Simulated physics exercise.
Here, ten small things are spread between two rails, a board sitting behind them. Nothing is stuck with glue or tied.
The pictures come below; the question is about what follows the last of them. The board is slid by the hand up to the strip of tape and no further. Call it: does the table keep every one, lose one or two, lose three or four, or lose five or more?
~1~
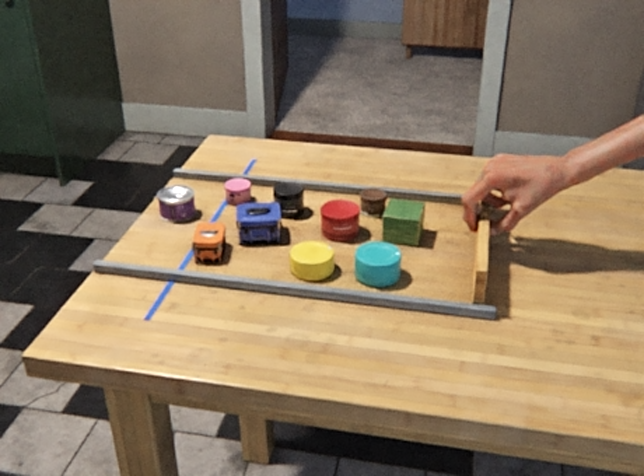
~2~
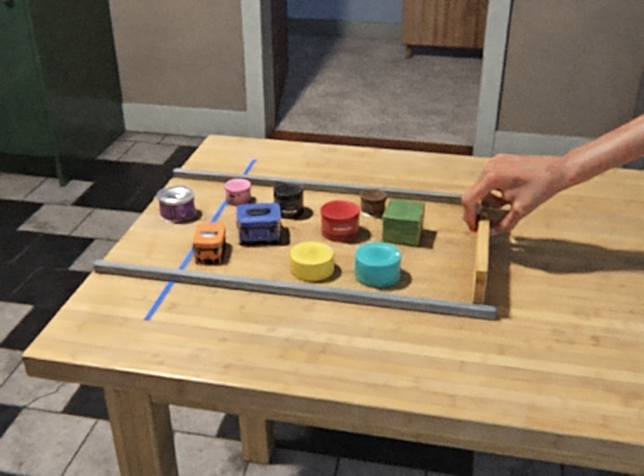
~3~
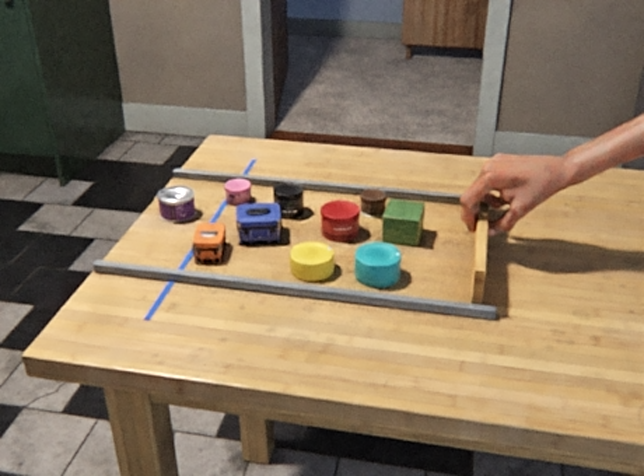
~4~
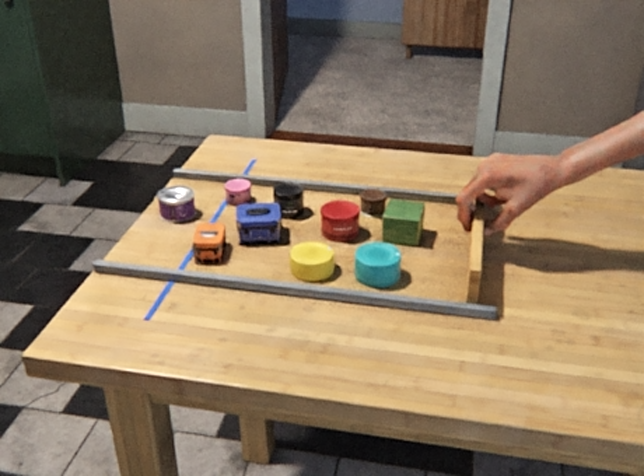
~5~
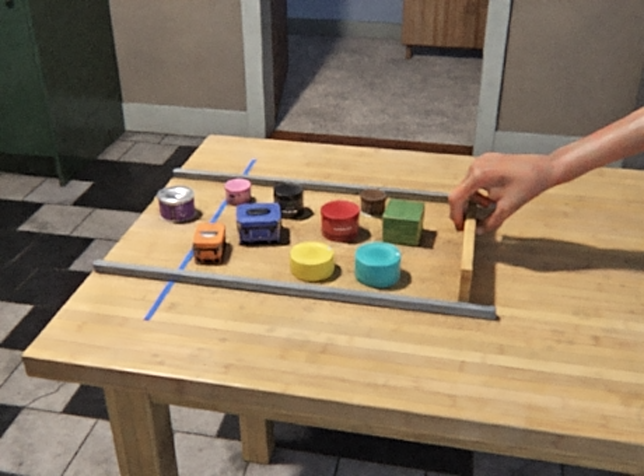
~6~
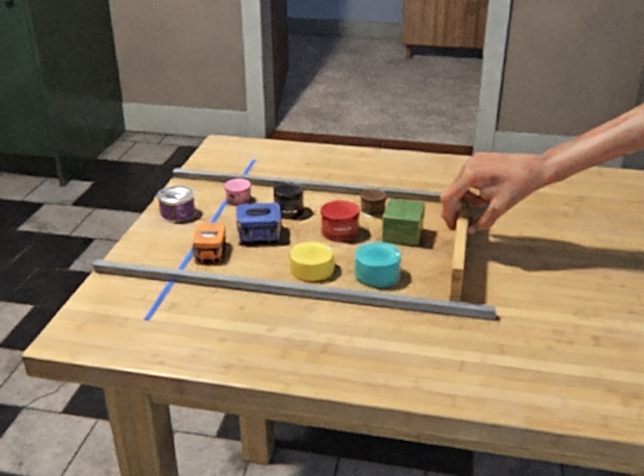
It loses one or two.
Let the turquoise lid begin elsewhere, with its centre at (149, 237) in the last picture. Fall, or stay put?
From that start, the object then does not stay.
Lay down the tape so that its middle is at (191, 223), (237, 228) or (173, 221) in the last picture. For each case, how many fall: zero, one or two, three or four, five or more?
Taking the places one by one, it comes to either three or four; no fall at all; more than four.
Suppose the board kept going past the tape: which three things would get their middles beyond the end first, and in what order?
Purple pot, orange case, pink tub.
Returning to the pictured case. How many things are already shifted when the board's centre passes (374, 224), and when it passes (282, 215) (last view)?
At first I count 5, and then 9.
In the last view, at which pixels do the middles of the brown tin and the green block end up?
(217, 188) and (199, 203), roughly.
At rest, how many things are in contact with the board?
3 in contact.
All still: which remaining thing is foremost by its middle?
The pink tub ends nearest.
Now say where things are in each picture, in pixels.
In the first picture, purple pot (177, 204); pink tub (238, 192); orange case (210, 243); board (483, 235); tape (210, 225).
In the second picture, pink tub (238, 193); red tub (340, 221).
In the third picture, orange case (210, 243); green block (404, 223).
In the fourth picture, purple pot (177, 204); black tub (289, 200).
In the fifth picture, pink tub (238, 193); brown tin (373, 203).
In the sixth picture, purple pot (177, 204); pink tub (238, 193); orange case (210, 243); board (462, 233); tape (210, 225).
Early on, none off yet; purple pot at rest near (177, 204); pink tub at rest near (238, 193); orange case at rest near (210, 243).
Finally, the number that fall off is one or two; lost, orange case and purple pot.
